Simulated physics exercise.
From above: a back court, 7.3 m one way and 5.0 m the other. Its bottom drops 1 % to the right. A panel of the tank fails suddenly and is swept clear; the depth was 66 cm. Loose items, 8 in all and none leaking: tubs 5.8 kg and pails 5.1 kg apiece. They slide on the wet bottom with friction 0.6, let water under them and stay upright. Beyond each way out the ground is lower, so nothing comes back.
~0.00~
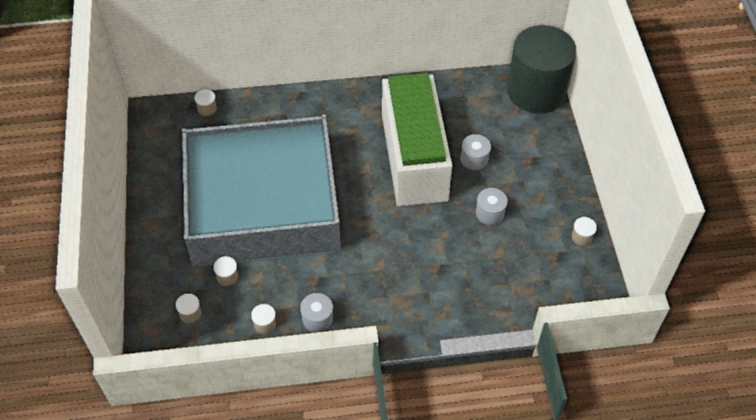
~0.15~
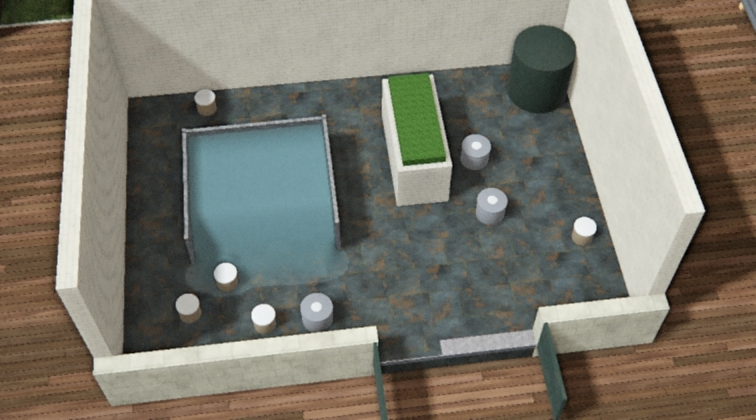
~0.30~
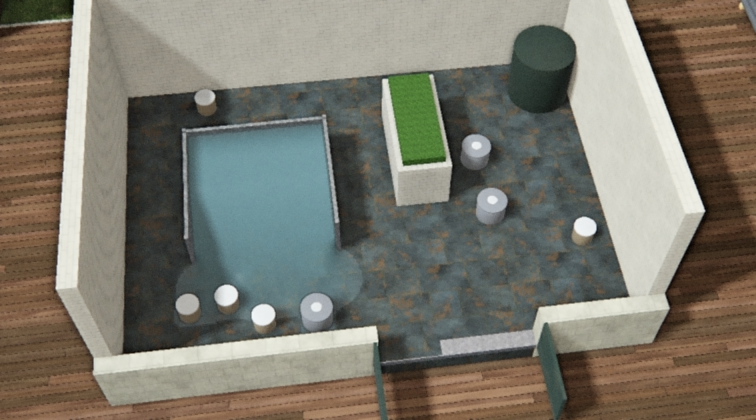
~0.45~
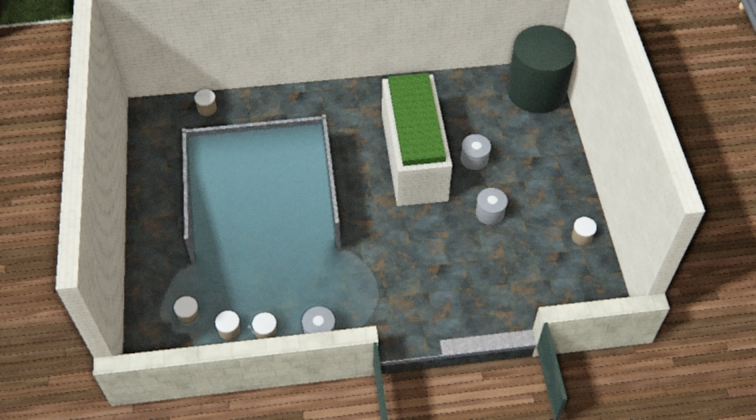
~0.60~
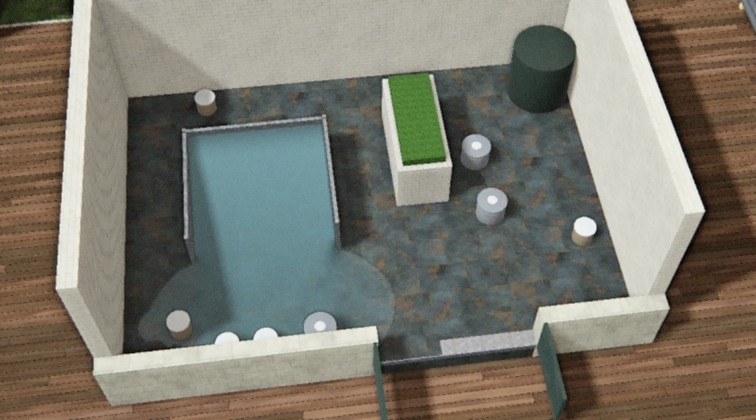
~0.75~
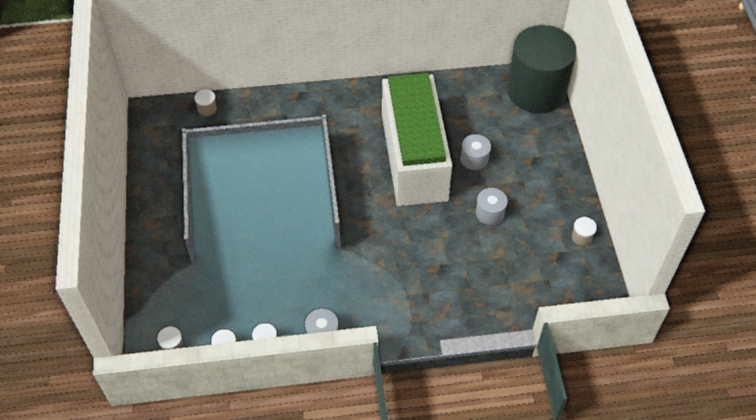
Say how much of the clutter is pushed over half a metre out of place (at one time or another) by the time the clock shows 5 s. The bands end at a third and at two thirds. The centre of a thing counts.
It is two thirds or more.
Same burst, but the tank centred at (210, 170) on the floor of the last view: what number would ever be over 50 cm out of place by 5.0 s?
In that case 6 of them.
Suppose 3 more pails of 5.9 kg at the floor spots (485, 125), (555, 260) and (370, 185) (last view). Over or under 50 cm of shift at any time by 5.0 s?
In that order: Under, more, less.
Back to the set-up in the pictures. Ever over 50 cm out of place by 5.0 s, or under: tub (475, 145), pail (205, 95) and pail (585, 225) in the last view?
In turn: Less, past it, over.
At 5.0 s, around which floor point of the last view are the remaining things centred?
Near (383, 154).
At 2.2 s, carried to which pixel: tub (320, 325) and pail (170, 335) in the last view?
Near (480, 254) and (178, 212).
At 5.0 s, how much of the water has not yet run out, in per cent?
About 88 per cent.
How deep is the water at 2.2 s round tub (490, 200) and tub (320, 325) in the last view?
Roughly 0 and 5 cm.
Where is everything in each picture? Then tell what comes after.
A pail at (225, 266) rests on the ground; a pail at (187, 304) rests on the ground; 3.9 m2 under water; 0 of 8 have shifted, in the first picture.
A pail at (225, 273) rests on the ground, 11 cm from its start; a pail at (187, 304), on the bottom; 5.0 m2 under water; 1 of 8 have shifted, in the second picture.
A pail at (226, 295), on the bottom, 49 cm from its start; a pail at (187, 304), on the bottom; 6.4 m2 under water; 1 of 8 have shifted, in the third picture.
A pail at (227, 321), on the bottom, 90 cm from its start; a pail at (185, 307), on the bottom, 5 cm from its start; 7.8 m2 under water; 3 of 8 have shifted, in the fourth picture.
A pail at (227, 343), afloat, 124 cm from its start; a pail at (178, 321) rests on the ground, 29 cm from its start; water covers 9.1 m2; 4 of 8 have shifted, in the fifth picture.
A pail at (223, 340) floats, 124 cm from its start; a pail at (169, 337) rests on the ground, 56 cm from its start; water covers 9.8 m2; 4 of 8 have shifted, in the sixth picture.
After 1.1 s 2 of 8 are over 50 cm from their spots; 4 afloat.
After 2.2 s 3 of 8 are over 50 cm from their spots; 3 afloat.
After 3.5 s 4 of 8 are over 50 cm from their spots; 4 afloat.
After 5.0 s 7 of 8 are over 50 cm from their spots, and 7 have been at some point; 5 afloat.
